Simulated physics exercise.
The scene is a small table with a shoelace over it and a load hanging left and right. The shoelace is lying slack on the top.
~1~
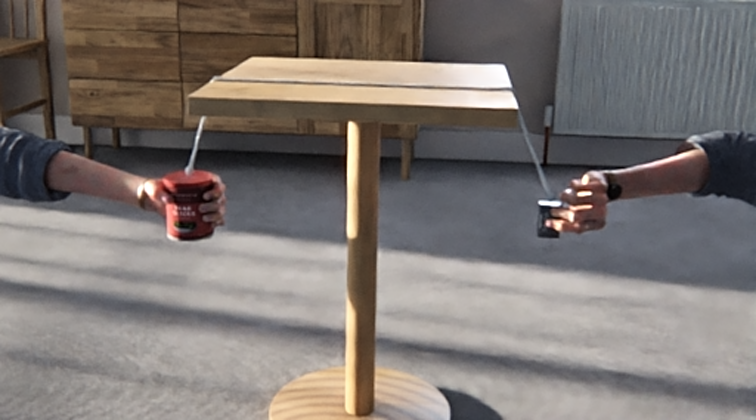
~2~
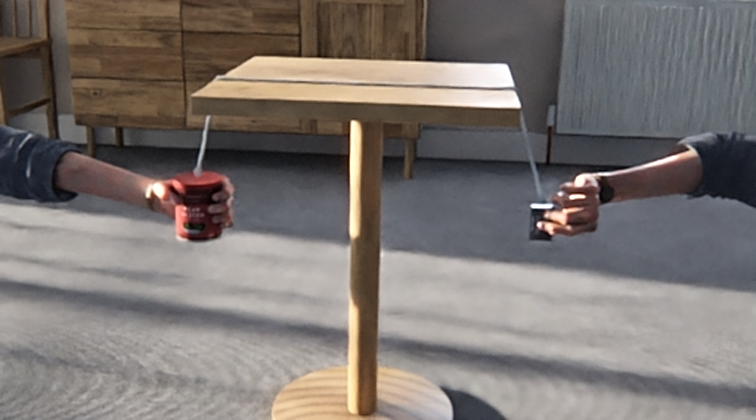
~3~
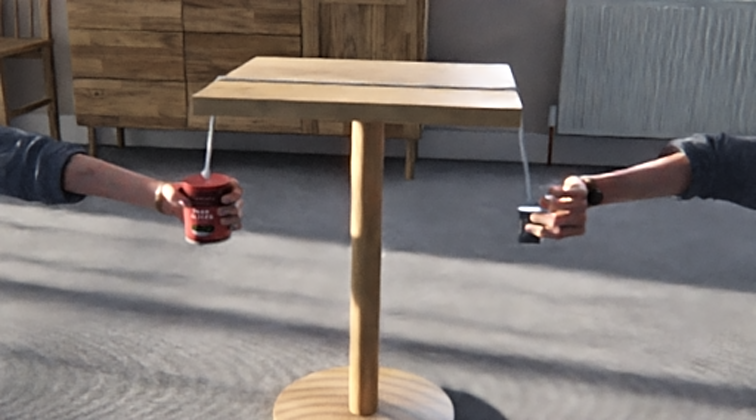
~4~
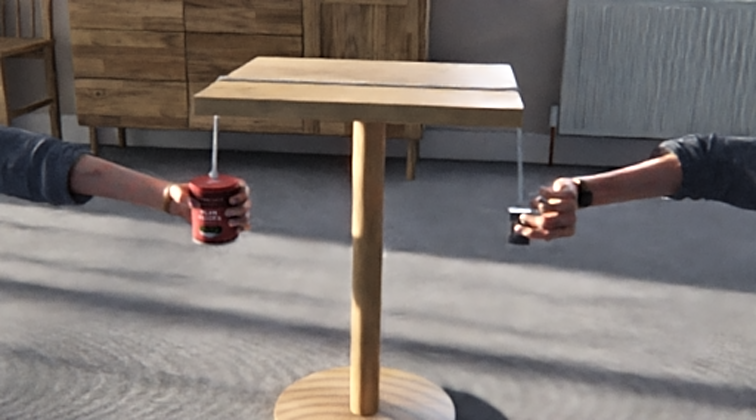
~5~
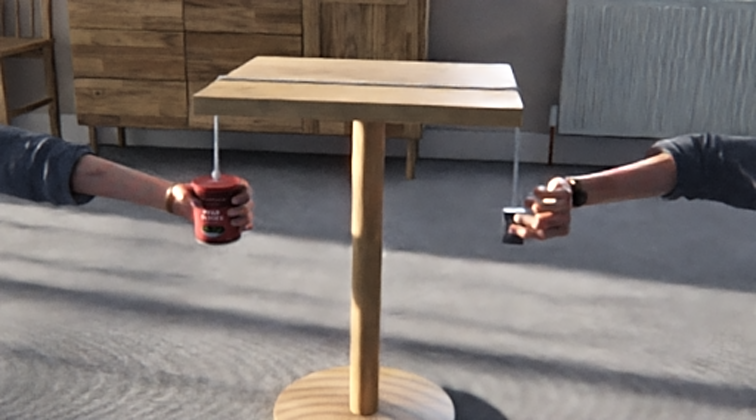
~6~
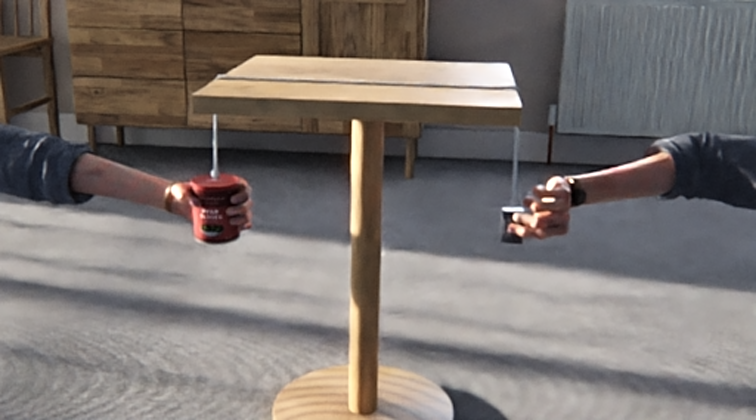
The footage shows a shoelace lying across a small wooden table, with one hand holding a red tin on the left and another holding a small dark object on the right; both hands move slightly inward, then stay nearly still.
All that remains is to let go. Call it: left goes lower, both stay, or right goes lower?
Left goes lower.
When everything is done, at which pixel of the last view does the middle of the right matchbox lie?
It finishes at (205, 393).
Then, 0.32 s past the final frame, left tin lower near (222, 306); right matchbox pulled up onto the top near (533, 40).
Then, 0.60 s past the final frame, left tin down on the floor near (247, 402); right matchbox pulled up onto the top.
Then, 0.90 s past the final frame, left tin down on the floor; right matchbox down on the floor near (52, 392).
When it is over, left tin down on the floor; right matchbox down on the floor near (204, 393). The shoelace sinks on the left side.
